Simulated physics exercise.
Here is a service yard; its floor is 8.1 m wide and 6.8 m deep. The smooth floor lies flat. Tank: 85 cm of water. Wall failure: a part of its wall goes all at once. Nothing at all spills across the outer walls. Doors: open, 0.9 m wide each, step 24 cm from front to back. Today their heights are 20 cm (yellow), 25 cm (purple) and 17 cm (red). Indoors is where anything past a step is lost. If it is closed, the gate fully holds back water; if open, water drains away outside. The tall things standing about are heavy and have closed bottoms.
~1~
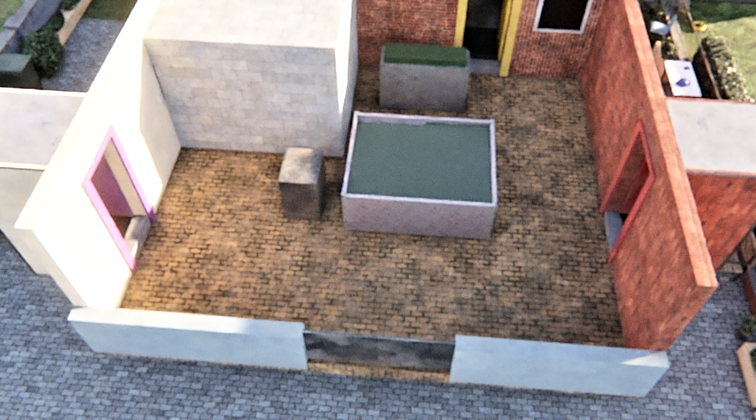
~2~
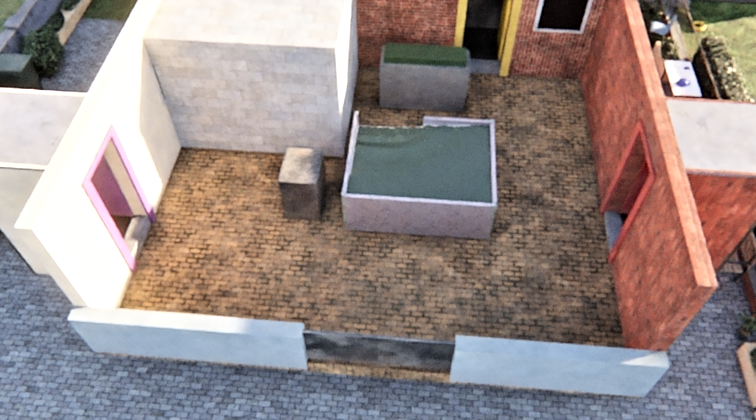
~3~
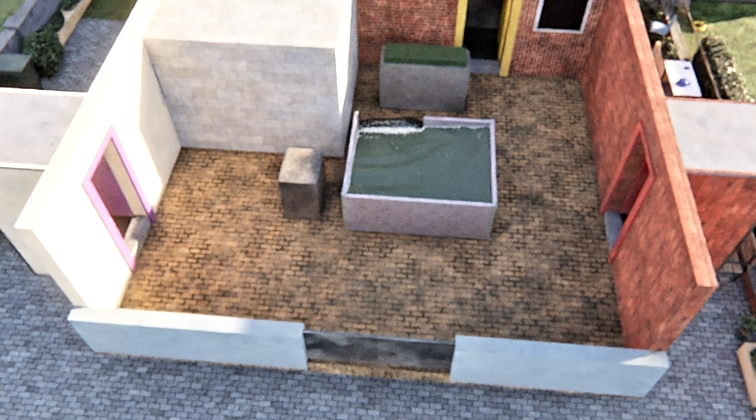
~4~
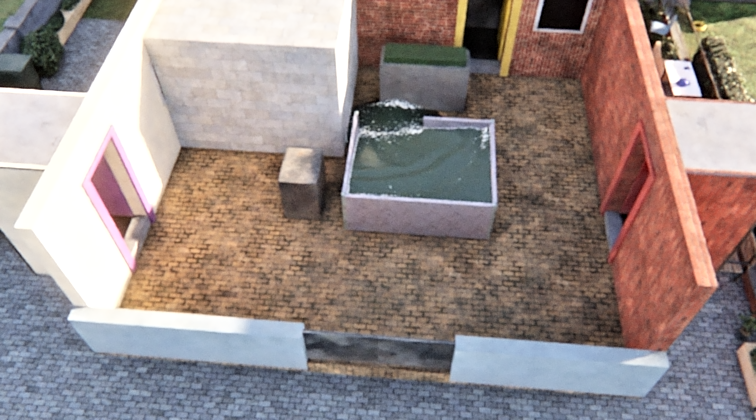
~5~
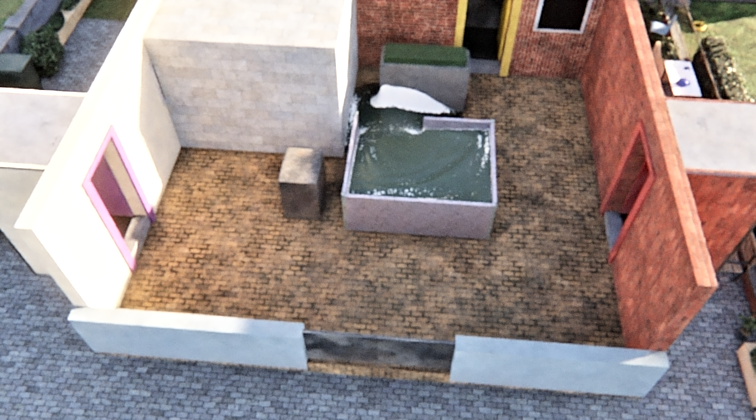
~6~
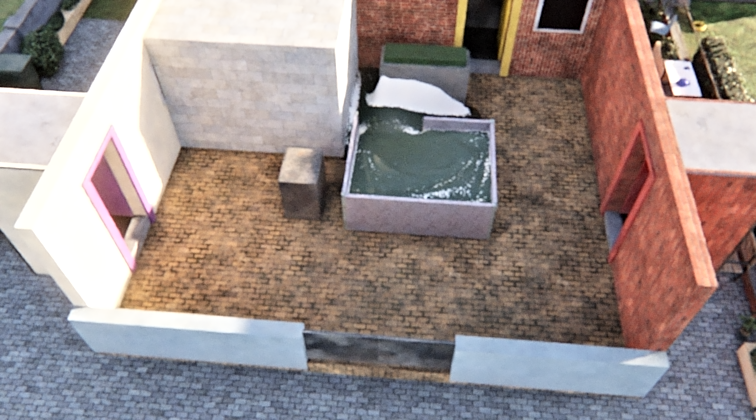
Water sits still in a raised rectangular tank in a walled, brick-paved yard until part of the tank's far wall gives way on the left. It pours through the gap, churning white, and spreads across the paving behind, foaming against the green-topped block while ripples and foam cross the tank.
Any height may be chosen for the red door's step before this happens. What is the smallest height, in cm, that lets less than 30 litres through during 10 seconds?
About 6.5 cm.
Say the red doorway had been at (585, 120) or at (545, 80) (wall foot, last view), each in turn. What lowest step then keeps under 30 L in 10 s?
First place around 26 cm, second around 24 cm.
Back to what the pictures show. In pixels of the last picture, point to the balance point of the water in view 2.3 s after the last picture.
I'd say around (438, 149).
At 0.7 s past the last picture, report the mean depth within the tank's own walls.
Around 57 cm deep on average.
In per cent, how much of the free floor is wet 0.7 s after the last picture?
Approximately 15 %.
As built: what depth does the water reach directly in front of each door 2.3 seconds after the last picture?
In cm - yellow: 17, purple: 0, red: 8.
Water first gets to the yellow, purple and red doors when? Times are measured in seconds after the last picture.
Yellow 0.9 s / purple 8.5 s / red 1.8 s.
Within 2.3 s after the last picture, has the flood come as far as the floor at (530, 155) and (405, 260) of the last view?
Awash, untouched.
Then, 0.7 s after the last picture water covers 15 % of the floor, deepest (69 cm) near (358, 71); it has not reached the red door.
Then, 2.3 s after the last picture water covers 35 % of the floor, deepest (49 cm) near (574, 82); 8 cm at the red door, 0 litres in over its 17 cm step.
Then, 9.3 s after the last picture water covers 95 % of the floor, deepest (18 cm) near (607, 300); 9 cm at the red door, 0 litres in over its 17 cm step.
At the red door as built, the water peaked near 12 cm, 3.7 s after the last picture.
With a step of 5.5 cm, 45 litres would have come in within the 10 s; with 7.5 cm, 19 litres. So under 30 litres takes about 6.5 cm.
